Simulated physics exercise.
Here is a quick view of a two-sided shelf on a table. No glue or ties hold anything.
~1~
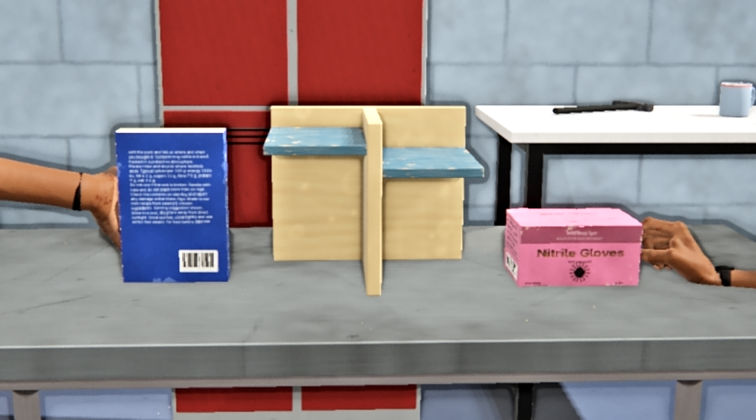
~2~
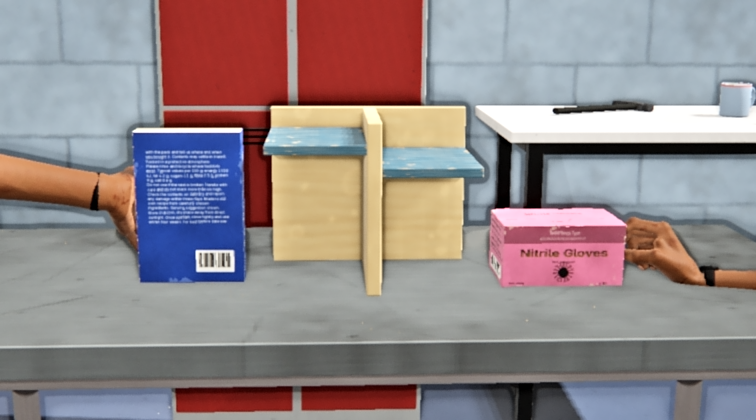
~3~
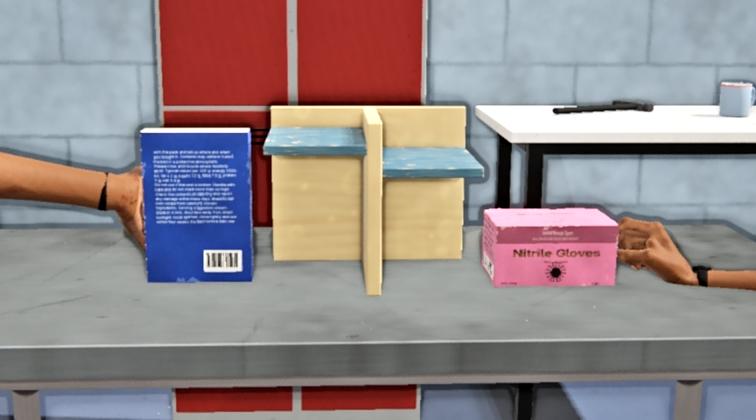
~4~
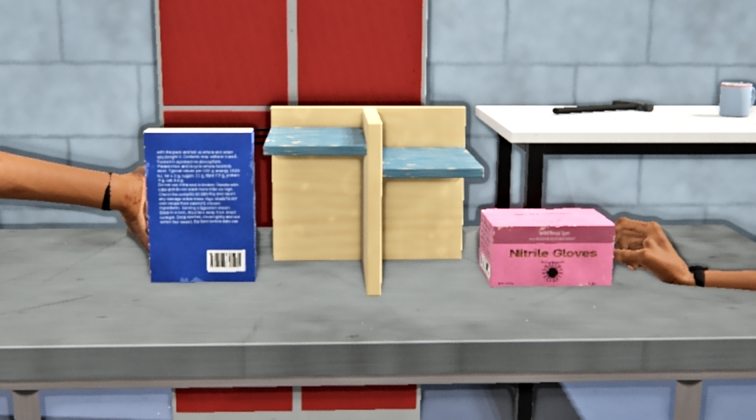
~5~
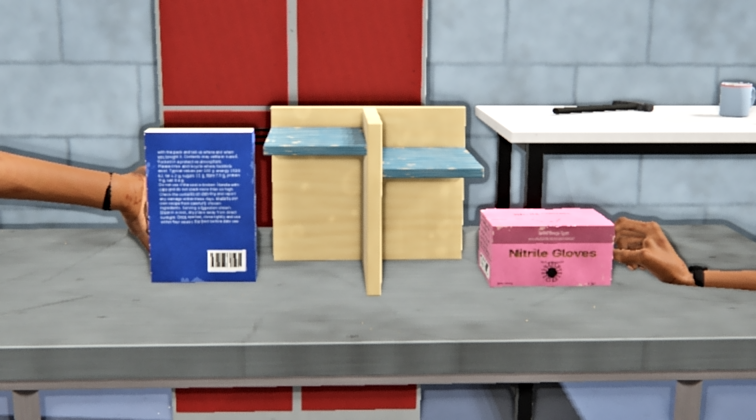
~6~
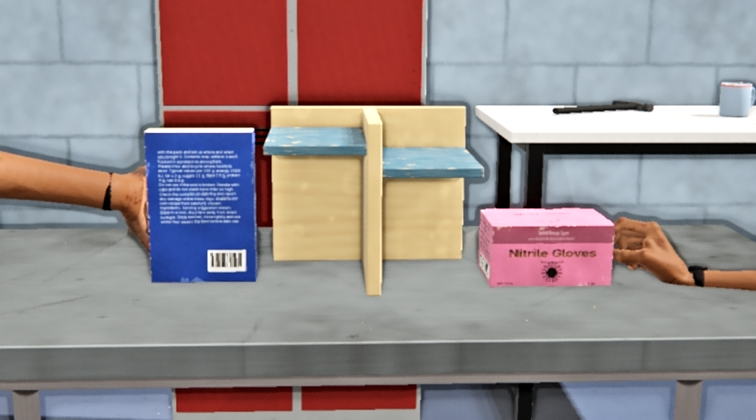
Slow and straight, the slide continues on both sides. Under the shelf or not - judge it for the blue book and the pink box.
One by one: The blue book is held back; the pink box is let through.
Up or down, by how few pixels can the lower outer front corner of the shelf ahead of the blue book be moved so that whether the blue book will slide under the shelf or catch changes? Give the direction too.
16 pixels up.
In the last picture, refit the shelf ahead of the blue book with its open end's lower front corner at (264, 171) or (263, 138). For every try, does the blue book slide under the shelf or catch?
In turn, it is held back and afterwards passes beneath.
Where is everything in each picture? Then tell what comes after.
In the first frame, hands sliding the things forward; blue book (174, 206); pink box (571, 246); shelf (371, 197).
In the second frame, hands sliding the things forward; pink box (555, 247); shelf (371, 197).
In the third frame, hands sliding the things forward; blue book (199, 206); shelf (371, 197).
In the fourth frame, hands sliding the things forward; pink box (544, 247); shelf (371, 197).
In the fifth frame, hands sliding the things forward; blue book (203, 206); shelf (371, 197).
In the sixth frame, hands sliding the things forward; blue book (203, 206); pink box (544, 247); shelf (371, 197).
Then, 0.54 s later than the last frame, blue book stopped at the opening near (216, 206); pink box part of the way in near (492, 247).
When it is over, the blue book catches on the edge, near (216, 206); the pink box slides in, near (445, 247).
